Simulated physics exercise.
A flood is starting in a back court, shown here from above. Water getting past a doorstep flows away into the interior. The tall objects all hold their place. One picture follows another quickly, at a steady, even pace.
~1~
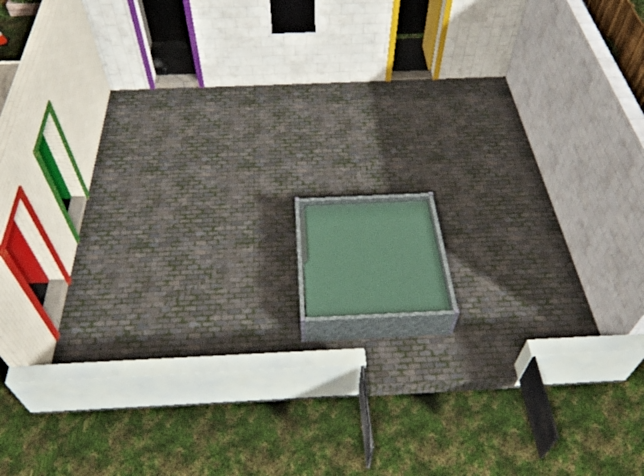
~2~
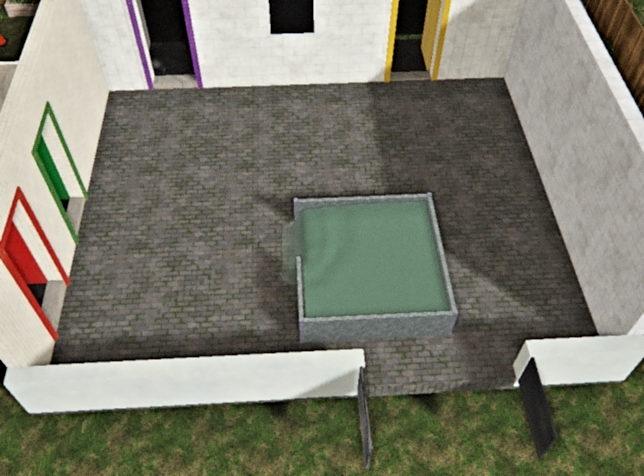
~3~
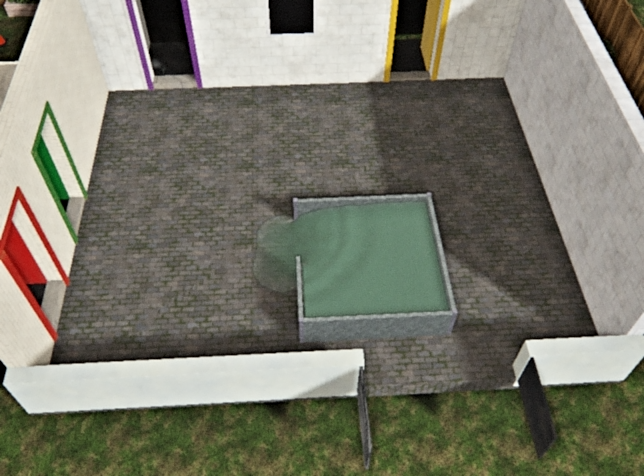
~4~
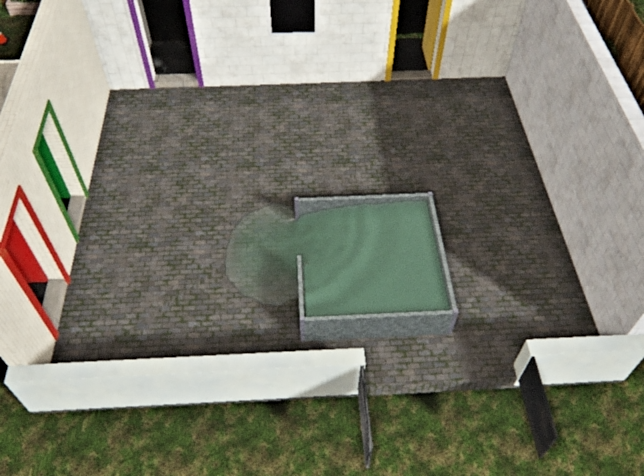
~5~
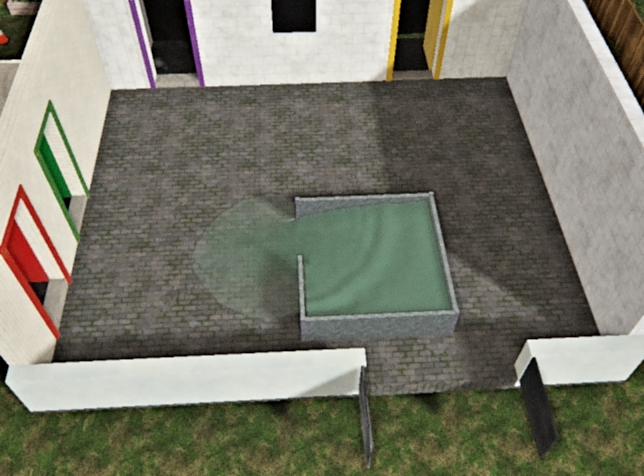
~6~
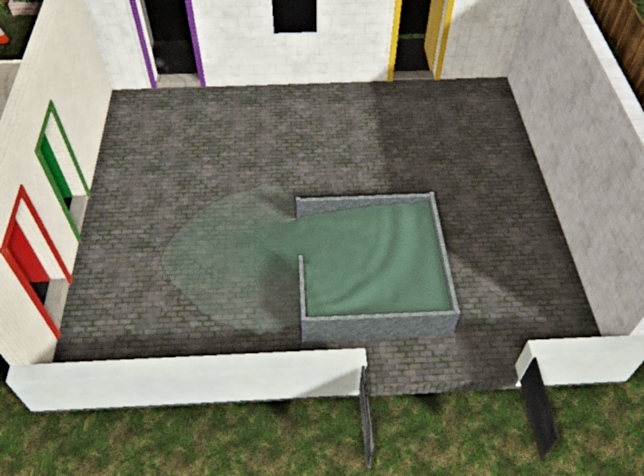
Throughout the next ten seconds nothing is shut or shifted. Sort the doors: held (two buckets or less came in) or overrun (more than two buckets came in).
Sorted: Red door held, green door overrun, yellow door held, purple door held.
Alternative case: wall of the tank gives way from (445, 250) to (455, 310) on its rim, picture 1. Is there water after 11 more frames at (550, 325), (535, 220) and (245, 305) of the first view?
The first spot is soaked, the second soaked and the third spared.
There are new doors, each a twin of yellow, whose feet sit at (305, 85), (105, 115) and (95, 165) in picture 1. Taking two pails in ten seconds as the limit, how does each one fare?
Result, in listed order - misses the mark, beats the mark, beats the mark.
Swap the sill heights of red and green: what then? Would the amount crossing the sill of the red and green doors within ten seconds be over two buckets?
As I read it, the red door tops the limit, while the green door misses the mark.
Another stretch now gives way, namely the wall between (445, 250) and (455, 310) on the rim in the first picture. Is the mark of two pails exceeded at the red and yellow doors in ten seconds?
The red one falls short; the yellow one exceeds the limit.
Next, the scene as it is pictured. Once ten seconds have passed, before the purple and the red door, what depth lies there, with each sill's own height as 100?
50 and 40 %, in that order.
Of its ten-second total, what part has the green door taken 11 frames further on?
I'd say some 15 per cent.
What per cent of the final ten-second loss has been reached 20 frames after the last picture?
Close to 50 %.
A moment on, water covers 20 % of the floor; the red door not reached, the green door not reached, the yellow door not reached, the purple door not reached.
Next, water covers 30 % of the floor; the red door wet at the sill, nothing in, the green door under two buckets in, the yellow door not reached, the purple door not reached.
Then, water covers 35 % of the floor; the red door wet at the sill, nothing in, the green door over two buckets in, the yellow door not reached, the purple door wet at the sill, nothing in.
Later, water covers 50 % of the floor; the red door wet at the sill, nothing in, the green door far over two buckets in, the yellow door not reached, the purple door wet at the sill, nothing in.
In the end, water covers 80 % of the floor; the red door wet at the sill, nothing in, the green door far over two buckets in, the yellow door wet at the sill, nothing in, the purple door wet at the sill, nothing in.
